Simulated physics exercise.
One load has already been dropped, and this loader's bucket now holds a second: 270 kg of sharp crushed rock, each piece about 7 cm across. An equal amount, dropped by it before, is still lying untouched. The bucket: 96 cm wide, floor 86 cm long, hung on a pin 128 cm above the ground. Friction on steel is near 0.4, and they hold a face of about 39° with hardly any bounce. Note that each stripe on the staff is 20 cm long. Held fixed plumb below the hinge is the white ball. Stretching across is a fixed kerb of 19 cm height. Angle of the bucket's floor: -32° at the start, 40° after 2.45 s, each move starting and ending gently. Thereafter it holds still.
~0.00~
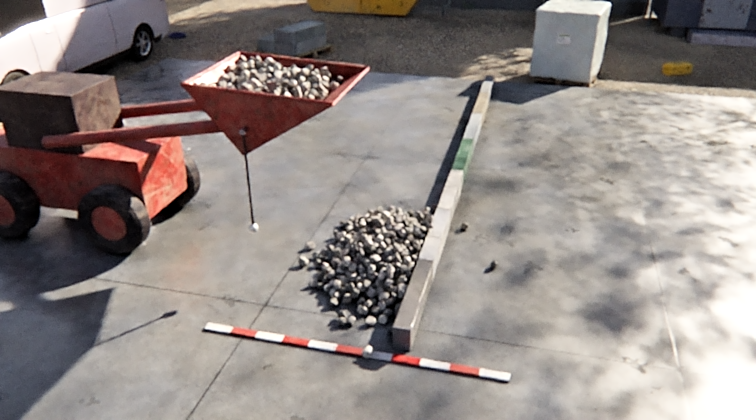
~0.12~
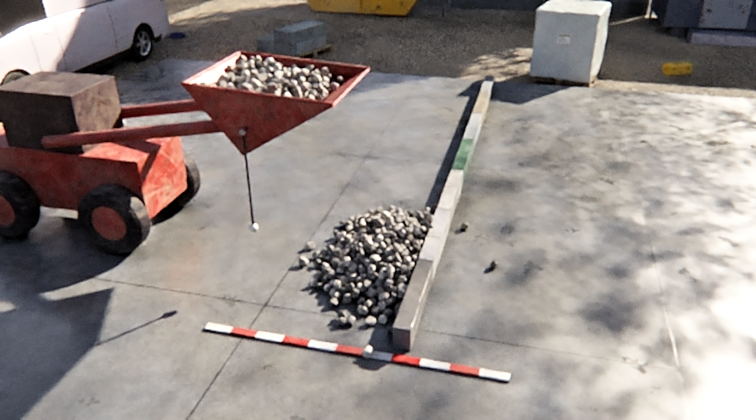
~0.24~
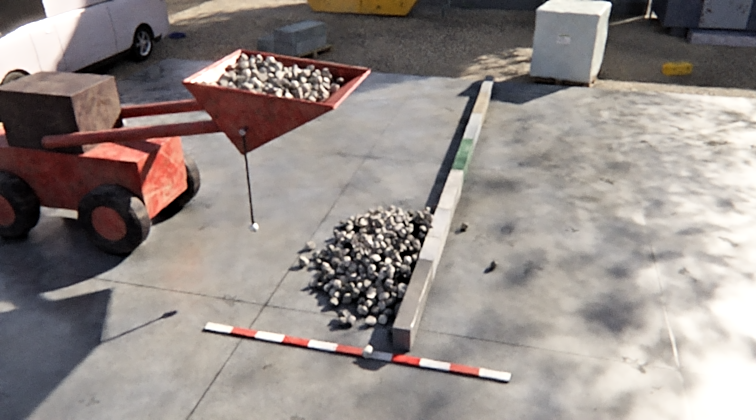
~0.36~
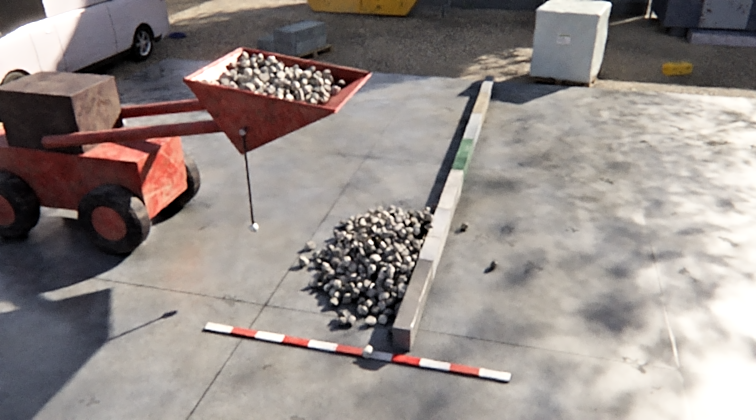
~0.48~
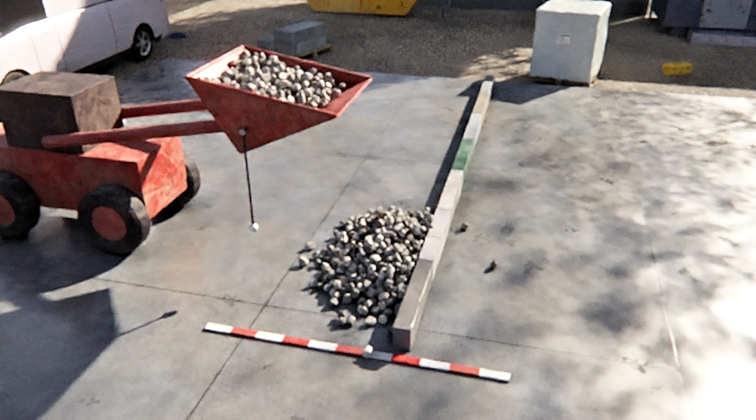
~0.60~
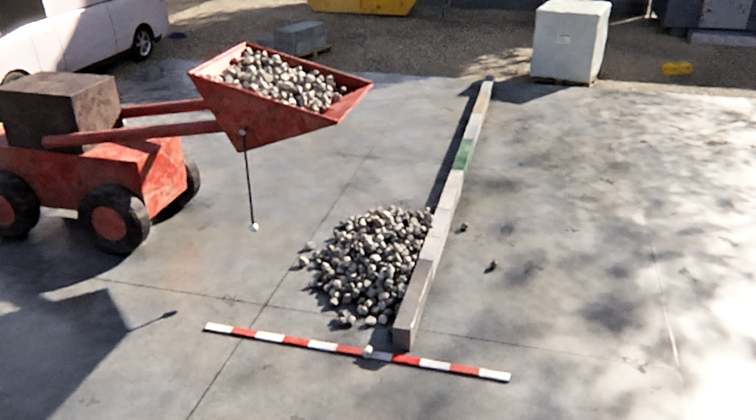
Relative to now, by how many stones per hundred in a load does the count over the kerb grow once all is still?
It grows by roughly 0 per hundred.
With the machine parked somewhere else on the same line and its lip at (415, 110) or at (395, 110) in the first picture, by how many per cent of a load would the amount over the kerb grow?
About 70 per cent from the first spot and 40 per cent from the second.
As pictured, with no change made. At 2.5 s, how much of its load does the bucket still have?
Roughly 20 per cent remains inside.
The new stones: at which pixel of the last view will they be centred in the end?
Their centre rests close to (365, 237).
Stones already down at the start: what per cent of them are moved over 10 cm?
Around 5 in a hundred.
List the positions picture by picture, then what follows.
Lip at (333, 104), floor tilted -32°, highest stones at (268, 68). The earlier load is highest near (387, 232), 28 cm above ground level, 100 % on this side of the kerb, in the first picture.
Lip at (333, 105), floor tilted -31°, highest stones at (258, 65); the stones move at 0.0 m/s on average, in the second picture.
The bucket is at -30°, its lip at (334, 108); the top of the load is at (252, 64); the stones move at 0.1 m/s on average, in the third picture.
The bucket is at -28°, its lip at (336, 111); the top of the load is at (249, 62); the stones move at 0.1 m/s on average, in the fourth picture.
The bucket is at -25°, its lip at (337, 117); the top of the load is at (246, 59); the stones move at 0.1 m/s on average, in the fifth picture.
Lip at (338, 123), floor tilted -21°, highest stones at (248, 57); the stones move at 0.1 m/s on average, in the sixth picture.
After 1.8 s the floor is at 29°; in per cent of one load, 97 in the bucket, 103 on this side of the kerb; the foremost stones are at (435, 250).
After 2.5 s the floor is at 40°; in per cent of one load, 18 in the bucket, 181 on this side of the kerb, 1 over the kerb; the foremost stones are at (442, 238).
After 2.9 s the floor is at 40°; in per cent of one load, 0 in the bucket, 199 on this side of the kerb, 1 over the kerb; the foremost stones are at (455, 229).
After 5.4 s the floor is at 40°; in per cent of one load, 0 in the bucket, 199 on this side of the kerb, 1 over the kerb; the foremost stones are at (458, 232). Net gain over the kerb, 0.
